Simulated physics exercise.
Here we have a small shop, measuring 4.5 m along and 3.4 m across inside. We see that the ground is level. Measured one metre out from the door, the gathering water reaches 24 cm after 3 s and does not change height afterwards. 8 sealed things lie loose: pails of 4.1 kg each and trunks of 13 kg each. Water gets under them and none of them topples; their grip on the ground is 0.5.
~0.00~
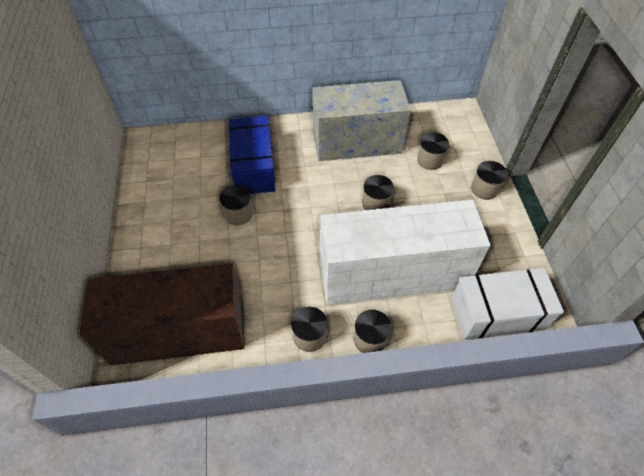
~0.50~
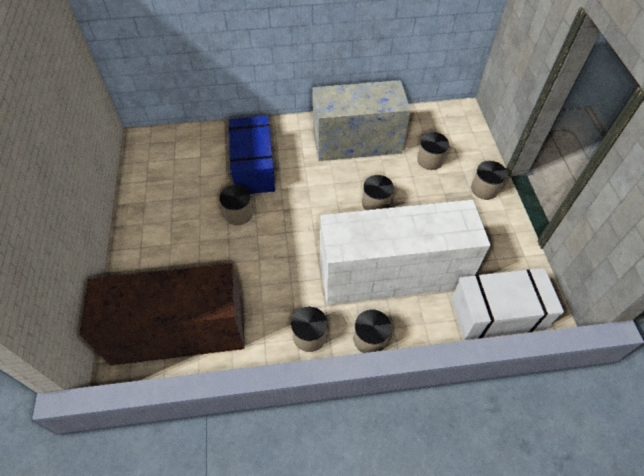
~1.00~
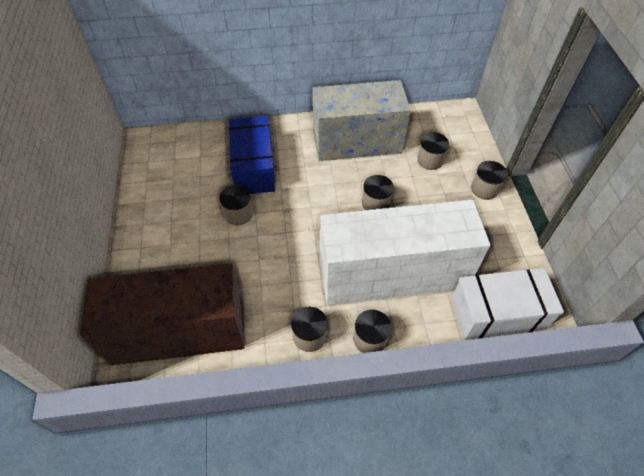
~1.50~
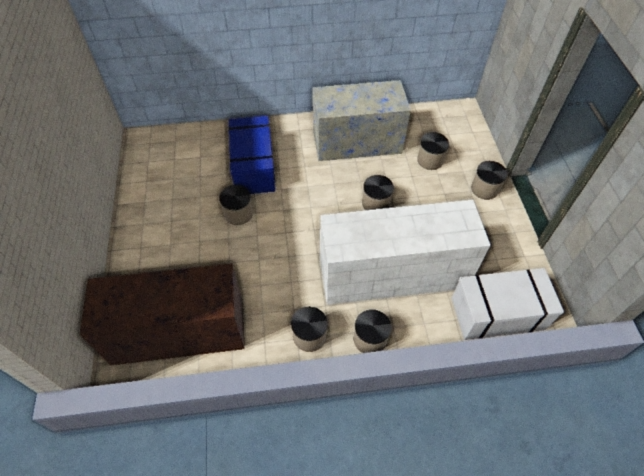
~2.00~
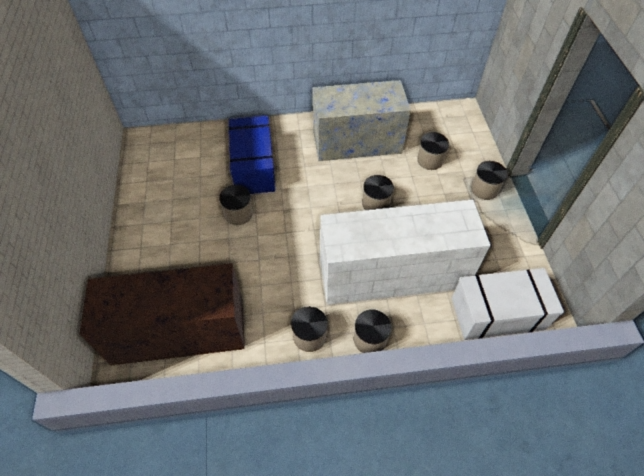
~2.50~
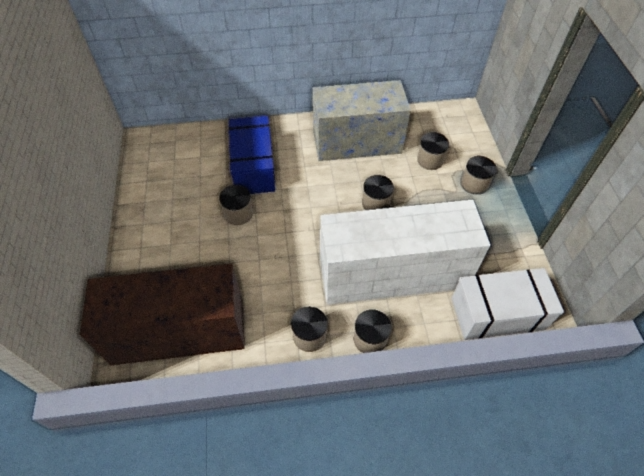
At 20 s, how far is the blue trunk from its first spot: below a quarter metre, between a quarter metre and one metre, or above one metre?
My guess is it creeps a short stretch.
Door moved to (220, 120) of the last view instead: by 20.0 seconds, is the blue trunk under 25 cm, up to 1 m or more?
Observation: Blue trunk large displacement.
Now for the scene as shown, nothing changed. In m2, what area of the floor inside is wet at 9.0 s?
Close to 13 m2, I'd say.
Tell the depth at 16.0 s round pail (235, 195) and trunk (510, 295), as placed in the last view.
First about 19 cm, second about 15 cm.
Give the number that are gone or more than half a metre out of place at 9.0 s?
By that point, 6.
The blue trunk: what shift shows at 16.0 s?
I'd guess some 80 cm by then.
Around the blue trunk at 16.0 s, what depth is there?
Roughly 13 cm at that moment.
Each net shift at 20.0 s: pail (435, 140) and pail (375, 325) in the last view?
In that order: 300 cm, 140 cm.
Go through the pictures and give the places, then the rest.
In the first frame, the blue trunk at (250, 143) rests on the ground; 0.0 m2 under water; 0 of 8 have shifted.
In the second frame, the blue trunk at (250, 143) rests on the ground; water covers 0.0 m2; 0 of 8 have shifted.
In the third frame, the blue trunk at (250, 143), on the bottom; 0.0 m2 under water; 0 of 8 have shifted.
In the fourth frame, the blue trunk at (250, 143) rests on the ground; 0.0 m2 under water; 0 of 8 have shifted.
In the fifth frame, the blue trunk at (250, 143), on the bottom; water covers 0.2 m2; 0 of 8 have shifted.
In the sixth frame, the blue trunk at (250, 143) rests on the ground; 0.9 m2 under water; 1 of 8 have shifted.
After 4.0 s the blue trunk is near (250, 143), 0.0 m from its start, aground; 0 afloat.
After 9.0 s the blue trunk is near (219, 104), 0.7 m from its start, afloat; 7 afloat.
After 16.0 s the blue trunk is near (278, 96), 0.7 m from its start, afloat; 8 afloat.
After 20.0 s the blue trunk is near (278, 95), 0.7 m from its start, afloat; 8 afloat.
